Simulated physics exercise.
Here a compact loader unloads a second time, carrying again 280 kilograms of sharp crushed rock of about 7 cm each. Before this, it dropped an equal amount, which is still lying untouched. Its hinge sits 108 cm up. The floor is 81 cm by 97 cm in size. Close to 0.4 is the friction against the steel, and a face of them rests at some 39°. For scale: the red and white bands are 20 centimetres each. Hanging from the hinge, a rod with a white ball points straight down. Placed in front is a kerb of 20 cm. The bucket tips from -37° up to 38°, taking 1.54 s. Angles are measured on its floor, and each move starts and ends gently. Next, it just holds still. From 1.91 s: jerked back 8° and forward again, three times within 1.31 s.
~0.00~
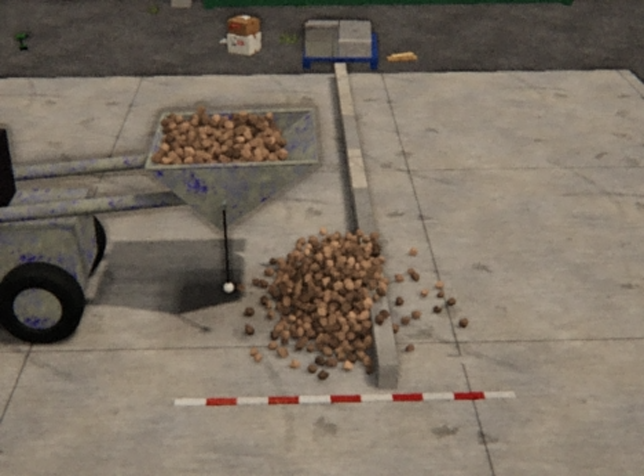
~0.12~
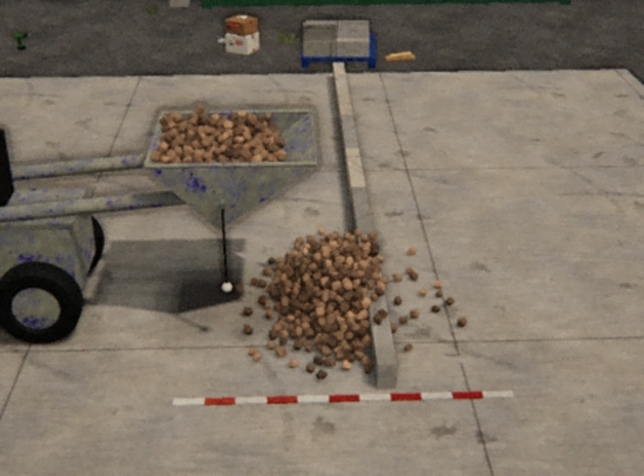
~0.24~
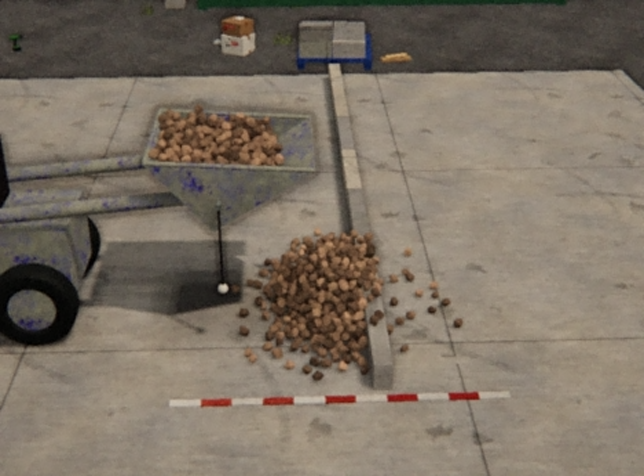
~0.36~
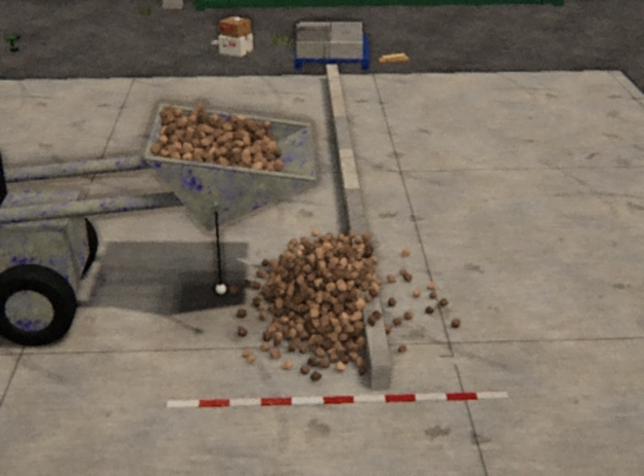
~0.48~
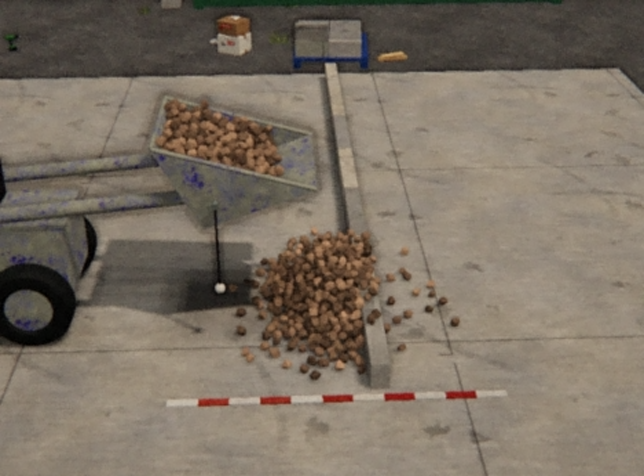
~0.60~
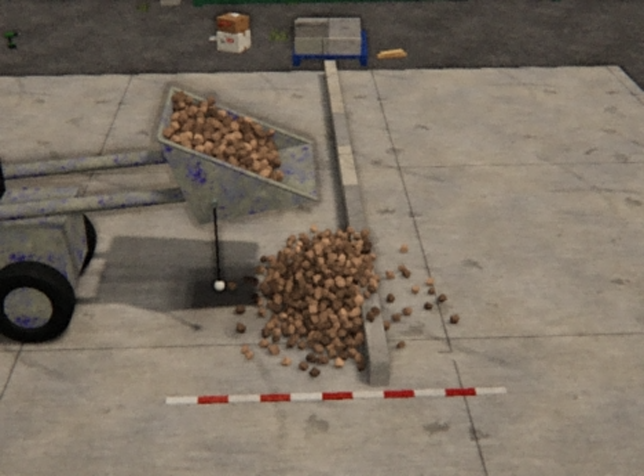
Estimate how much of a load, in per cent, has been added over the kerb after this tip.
Roughly 7 per cent of a load has been added.
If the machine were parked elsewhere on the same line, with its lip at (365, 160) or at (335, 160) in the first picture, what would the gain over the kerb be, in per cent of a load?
First place: Roughly 65 %; second place: Roughly 20 %.
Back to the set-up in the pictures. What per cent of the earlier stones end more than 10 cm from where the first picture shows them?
I'd say roughly 5 per cent of them.
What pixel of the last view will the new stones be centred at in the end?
They end up centred around (311, 273).
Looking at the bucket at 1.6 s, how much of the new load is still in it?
Near 50 per cent of the load is held.
After 1.2 s the floor is at 27°; in per cent of one load, 98 in the bucket, 99 on this side of the kerb, 3 over the kerb; the foremost stones are at (426, 288).
After 1.6 s the floor is at 38°; in per cent of one load, 48 in the bucket, 150 on this side of the kerb, 3 over the kerb; the foremost stones are at (426, 288).
After 3.7 s the floor is at 38°; in per cent of one load, 0 in the bucket, 190 on this side of the kerb, 10 over the kerb; the foremost stones are at (439, 293).
After 6.2 s the floor is at 38°; in per cent of one load, 0 in the bucket, 190 on this side of the kerb, 10 over the kerb; the foremost stones are at (439, 293). Net gain over the kerb, 7.
